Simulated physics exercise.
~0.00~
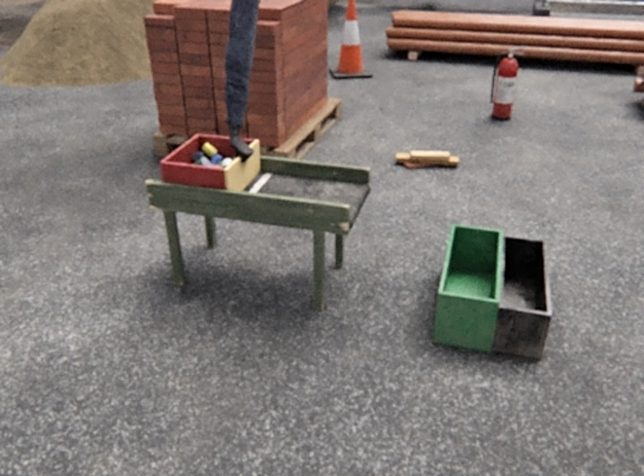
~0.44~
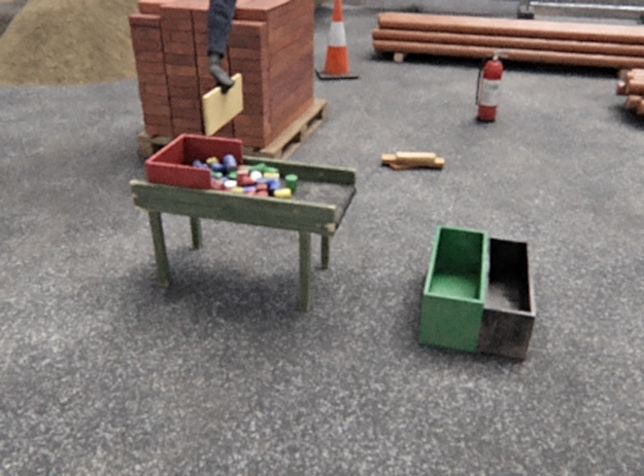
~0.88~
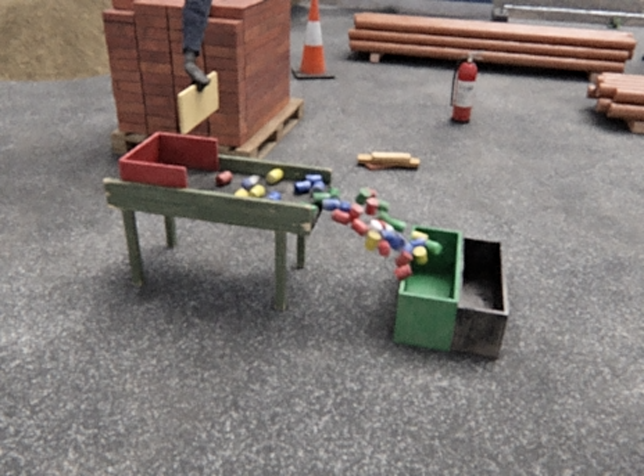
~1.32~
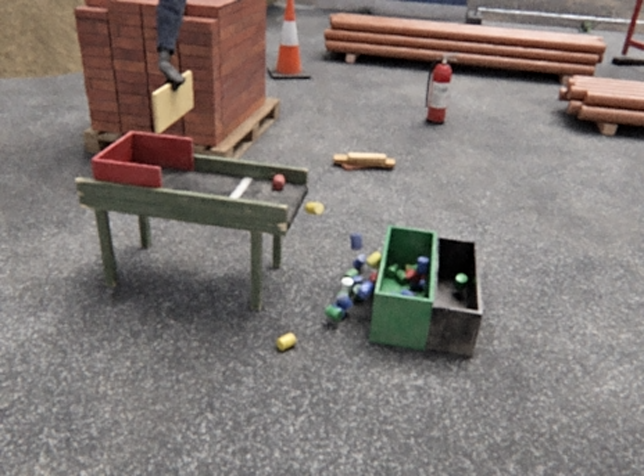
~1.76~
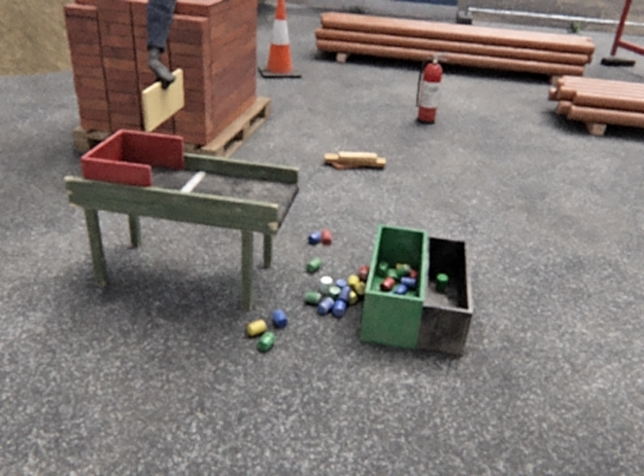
A dark-sleeved arm reaches down to the pale yellow gate of a small red pen on a green-sided belt table, seen from slightly above in a paved yard with stacked bricks, pipes, a cone and a fire extinguisher behind. A green bin and a black tub stand side by side at right. The arm lifts the gate, and colourful little jars ride rightward along the belt. They spill off the end in a stream toward the green bin as the view pans slightly right. Many land in the green bin, one lies in the black tub, and the rest settle scattered on the ground short of the bins, leaving the belt empty.
